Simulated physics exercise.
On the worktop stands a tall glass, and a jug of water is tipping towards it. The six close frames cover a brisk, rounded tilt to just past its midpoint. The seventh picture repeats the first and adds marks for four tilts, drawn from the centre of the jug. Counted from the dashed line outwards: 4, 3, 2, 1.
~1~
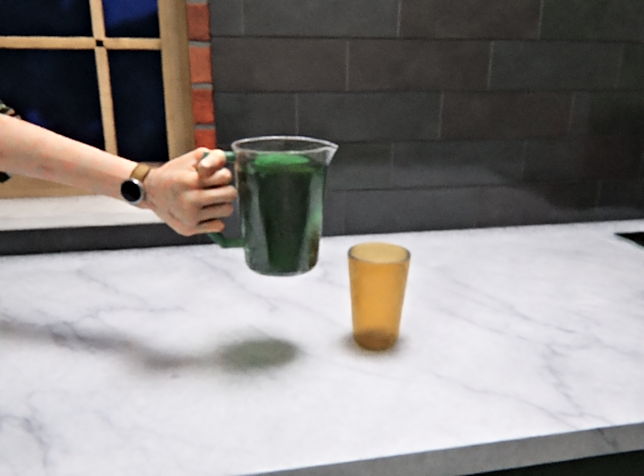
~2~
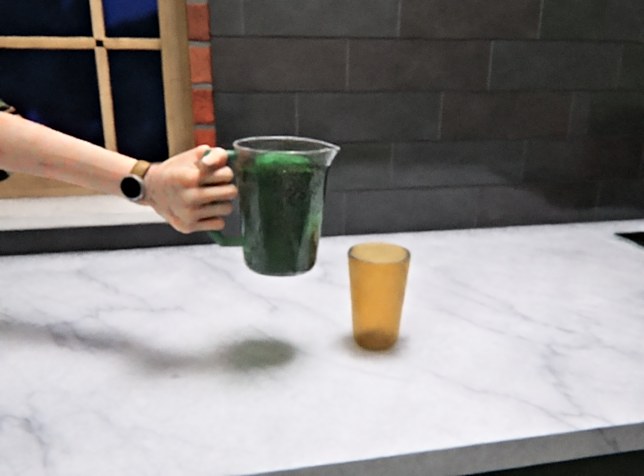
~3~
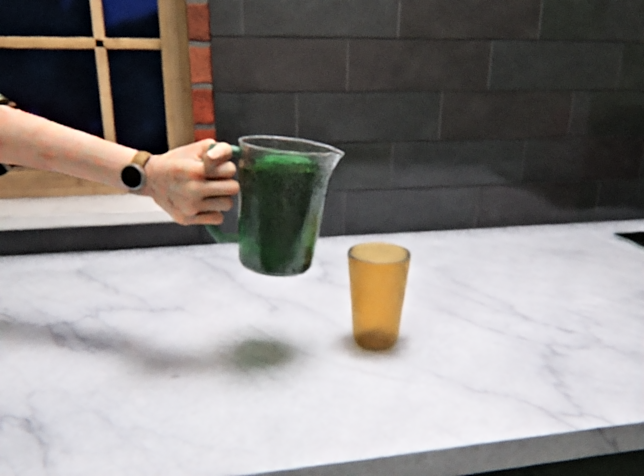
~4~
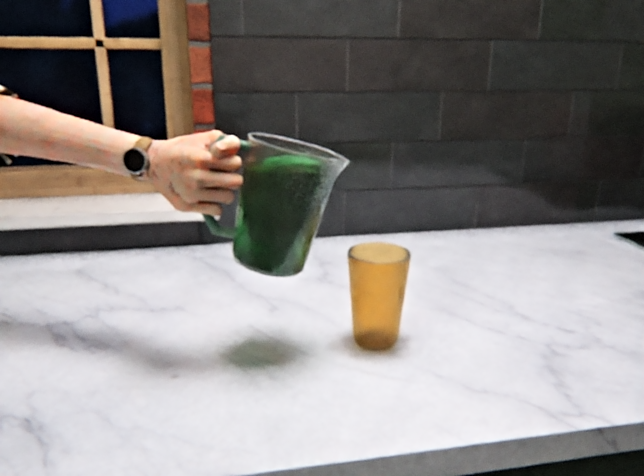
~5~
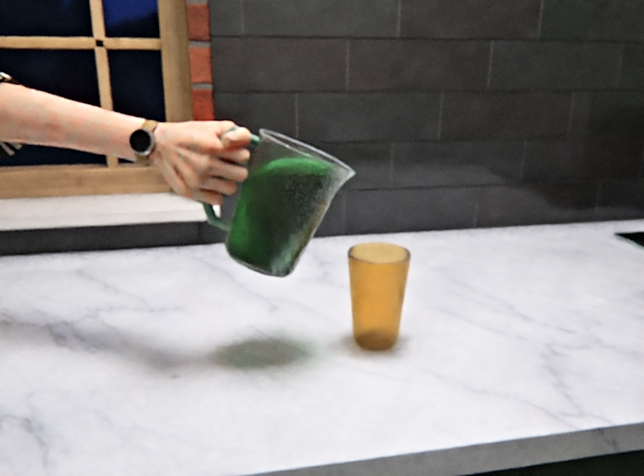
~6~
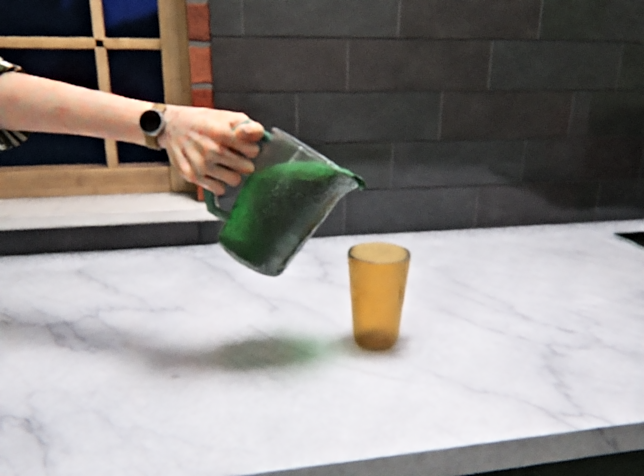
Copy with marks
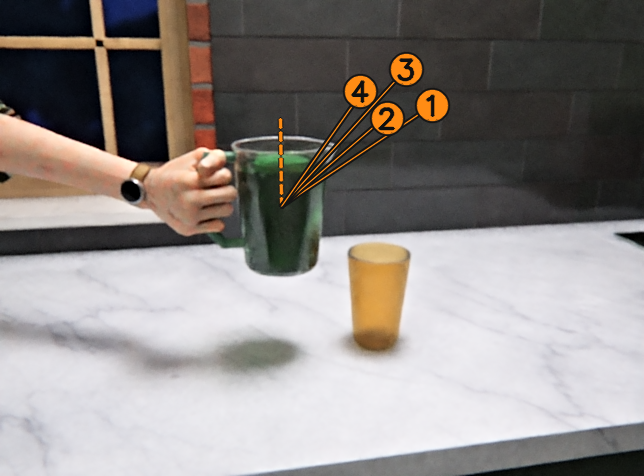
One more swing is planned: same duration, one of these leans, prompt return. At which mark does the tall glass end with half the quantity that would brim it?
Line 2 does it best.
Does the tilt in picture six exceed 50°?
No, it does not.
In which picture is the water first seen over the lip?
In picture 6.
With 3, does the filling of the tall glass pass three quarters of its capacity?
No, less.
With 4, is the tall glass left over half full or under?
Under half.
On the marked copy, 1 at (418, 114); 2 at (372, 127); 3 at (394, 81); 4 at (351, 107).
If 1 is chosen, the tall glass ends with about 67 % of what it can hold.
If 2 is chosen, the tall glass ends with about 49 % of what it can hold.
If 3 is chosen, the tall glass ends with about 34 % of what it can hold.
If 4 is chosen, the tall glass ends with about 20 % of what it can hold.
